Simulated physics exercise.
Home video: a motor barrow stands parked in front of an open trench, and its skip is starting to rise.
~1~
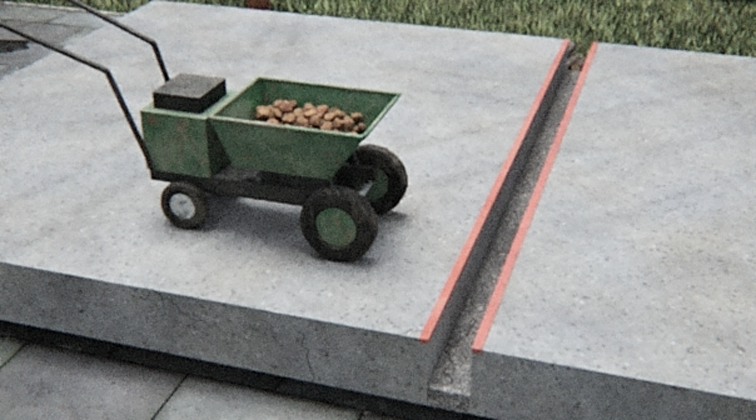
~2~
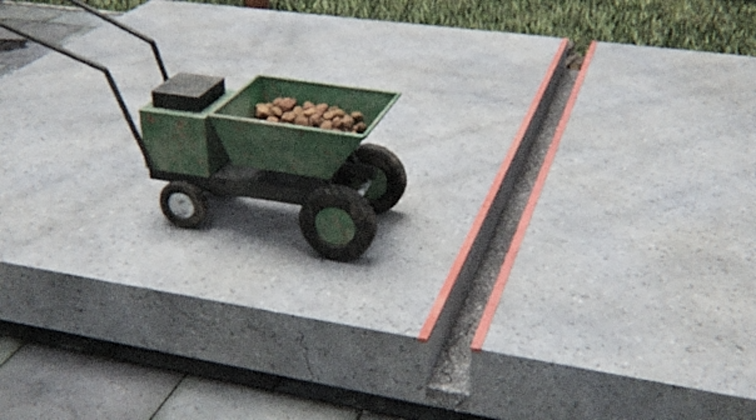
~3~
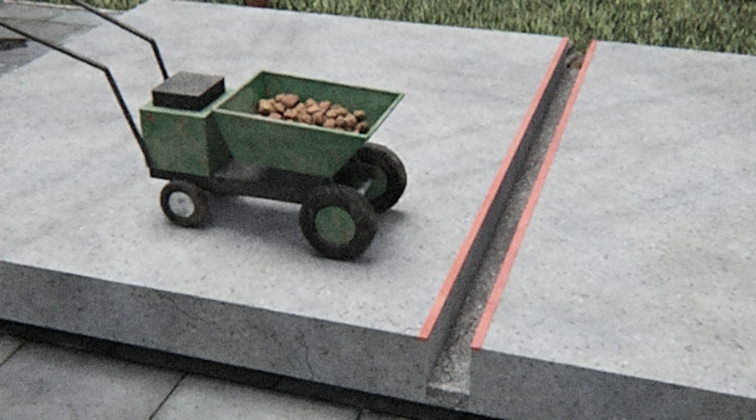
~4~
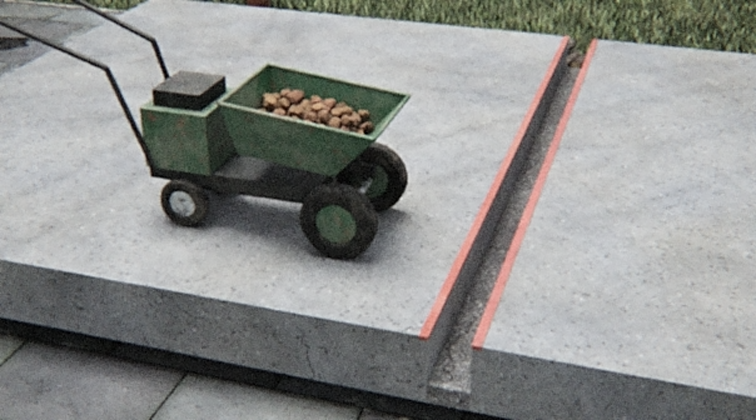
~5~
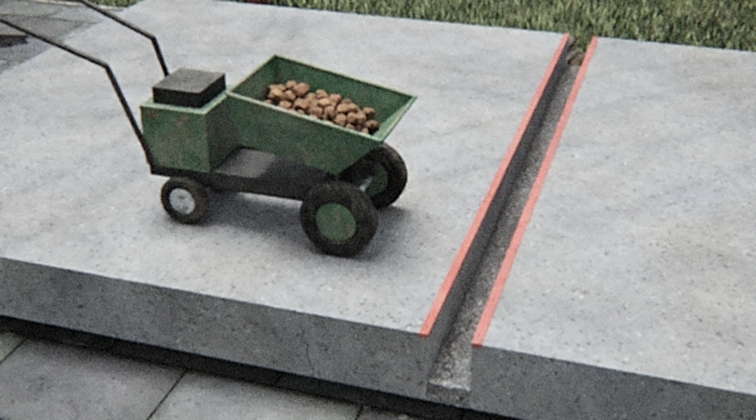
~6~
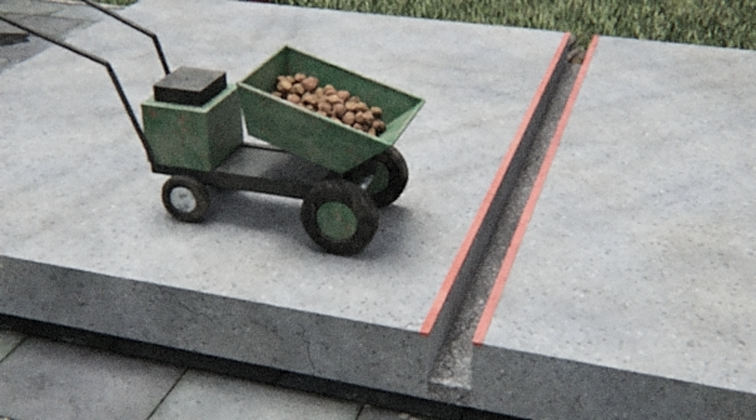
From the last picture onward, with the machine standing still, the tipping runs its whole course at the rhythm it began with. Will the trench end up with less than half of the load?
More in than out.
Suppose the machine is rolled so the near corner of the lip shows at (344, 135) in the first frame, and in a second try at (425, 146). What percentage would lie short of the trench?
First spot: 30 %, second spot: 0 %.
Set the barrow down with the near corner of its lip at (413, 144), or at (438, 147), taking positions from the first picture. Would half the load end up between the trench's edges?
Try one: The lesser share. Try two: The lesser share.
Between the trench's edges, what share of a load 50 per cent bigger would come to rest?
I'd reckon close to 70 in every hundred.
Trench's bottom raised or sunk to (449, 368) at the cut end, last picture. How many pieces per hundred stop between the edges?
The share would be roughly 70 per cent.
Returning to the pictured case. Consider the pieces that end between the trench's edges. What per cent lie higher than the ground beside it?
My figure is near 0 per cent.
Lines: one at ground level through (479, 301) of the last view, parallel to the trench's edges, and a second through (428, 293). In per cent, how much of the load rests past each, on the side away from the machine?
In order: 30 per cent, then 100 per cent.
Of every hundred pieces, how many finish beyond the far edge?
10 percent.
Just after the last frame, skip tipped steeply; every one in the skip.
A moment on, skip tipped right over; the larger part in the skip; just a few short of the trench; roughly a quarter in or heaped over the trench; just a few falling.
Further on, skip tipped right over; about a tenth in the skip; about a tenth short of the trench; the larger part in or heaped over the trench; about a tenth beyond it.
When it is over, skip tipped right over; about a tenth short of the trench; the larger part in or heaped over the trench; about a tenth beyond it.
